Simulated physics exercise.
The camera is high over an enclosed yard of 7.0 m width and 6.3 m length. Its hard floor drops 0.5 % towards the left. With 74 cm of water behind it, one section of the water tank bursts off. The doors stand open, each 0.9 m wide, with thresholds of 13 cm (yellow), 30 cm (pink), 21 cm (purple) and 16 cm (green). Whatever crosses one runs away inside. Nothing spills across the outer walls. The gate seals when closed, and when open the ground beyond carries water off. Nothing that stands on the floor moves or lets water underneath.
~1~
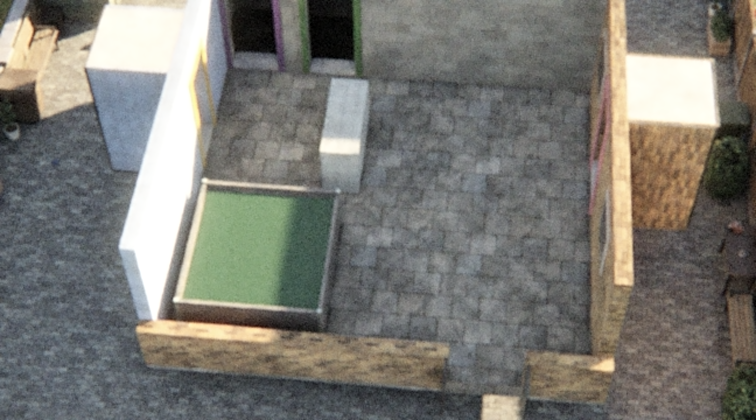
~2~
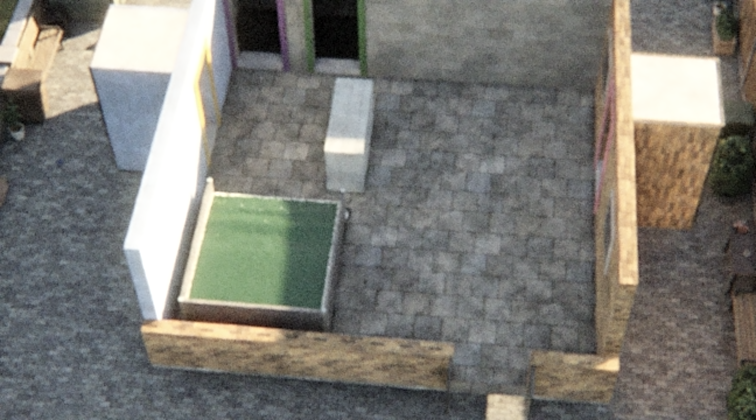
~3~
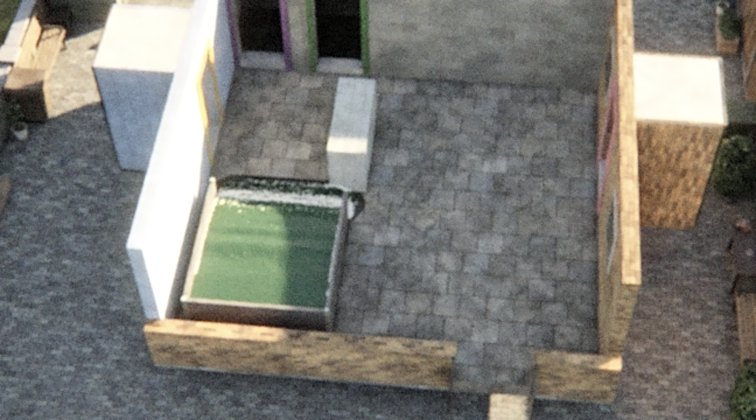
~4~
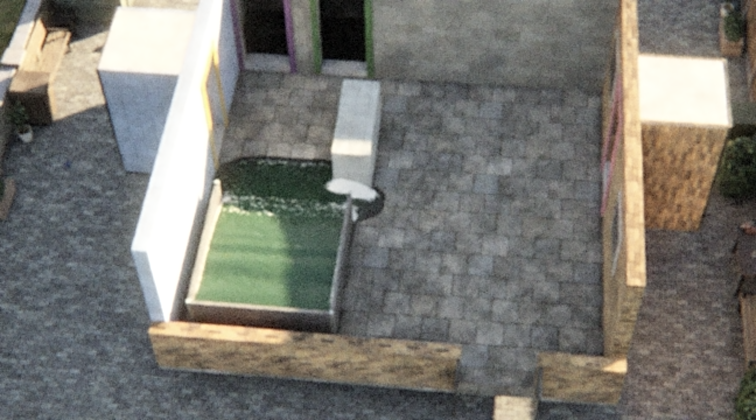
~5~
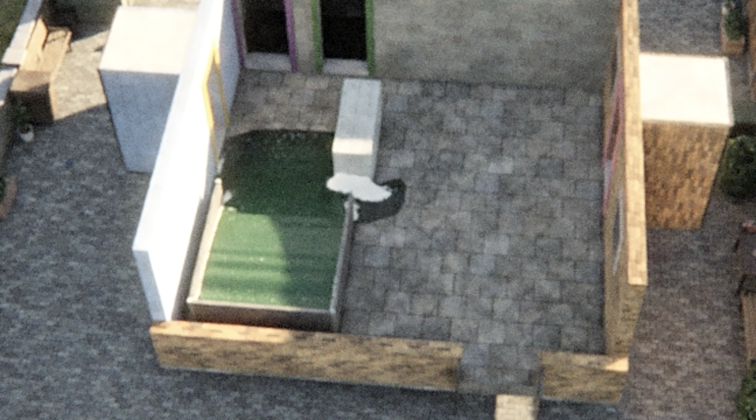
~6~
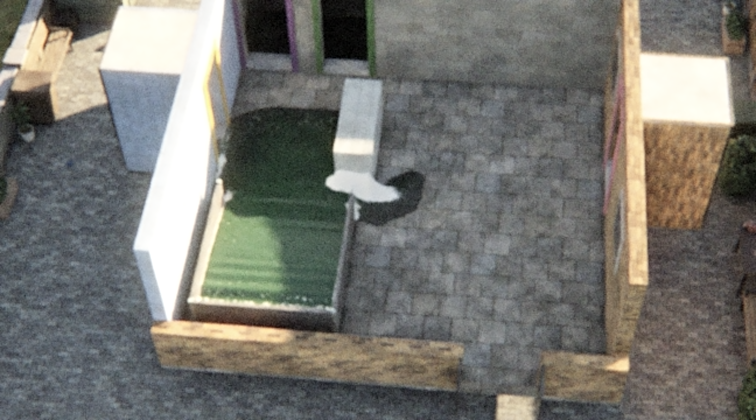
Green water tank in a walled, paved yard bursting at its far side, dark water spreading toward the doors beside a pale block.
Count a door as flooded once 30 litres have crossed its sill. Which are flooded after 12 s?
Within that time: At the yellow door it exceeds the limit; at the pink door it keeps below the limit; at the purple door it exceeds the limit; at the green door it passes the limit.
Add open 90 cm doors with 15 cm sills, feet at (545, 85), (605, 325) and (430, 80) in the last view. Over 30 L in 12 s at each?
In turn: Below, below, not over.
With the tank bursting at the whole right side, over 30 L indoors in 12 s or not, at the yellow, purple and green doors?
Against that limit: Yellow below, purple not over, green not over.
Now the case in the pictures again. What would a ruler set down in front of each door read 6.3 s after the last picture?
Depths in cm: Yellow 13, pink 11, purple 14, green 11.
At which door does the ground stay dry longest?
Last comes the pink one.
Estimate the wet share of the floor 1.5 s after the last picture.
Some 50 per cent of it.
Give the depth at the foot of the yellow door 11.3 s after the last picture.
About 9.5 cm.
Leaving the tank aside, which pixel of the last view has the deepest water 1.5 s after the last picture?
At about (260, 71).
Then, 0.7 s after the last picture water covers 35 % of the floor and is deepest (44 cm) near (344, 193); yellow door 19 cm at the sill, 1 L in, pink door not reached, purple door 40 cm at the sill, 11 L in, green door 29 cm at the sill, 30 L in.
Then, 1.5 s after the last picture water covers 50 % of the floor and is deepest (55 cm) near (260, 71); yellow door 20 cm at the sill, 18 L in, pink door not reached, purple door 53 cm at the sill, 144 L in, green door 36 cm at the sill, 124 L in.
Then, 2.8 s after the last picture water covers 75 % of the floor and is deepest (36 cm) near (260, 71); yellow door 21 cm at the sill, 50 L in, pink door 7 cm at the sill, 0 L in, purple door 36 cm at the sill, 366 L in, green door 29 cm at the sill, 260 L in.
Then, 6.3 s after the last picture water covers 85 % of the floor and is deepest (17 cm) near (177, 346); yellow door 13 cm at the sill, 119 L in, pink door 11 cm at the sill, 0 L in, purple door 14 cm at the sill, 410 L in, green door 11 cm at the sill, 298 L in.
Then, 11.3 s after the last picture water covers 100 % of the floor and is deepest (12 cm) near (353, 350); yellow door 9 cm at the sill, 120 L in, pink door 5 cm at the sill, 0 L in, purple door 7 cm at the sill, 410 L in, green door 5 cm at the sill, 298 L in.
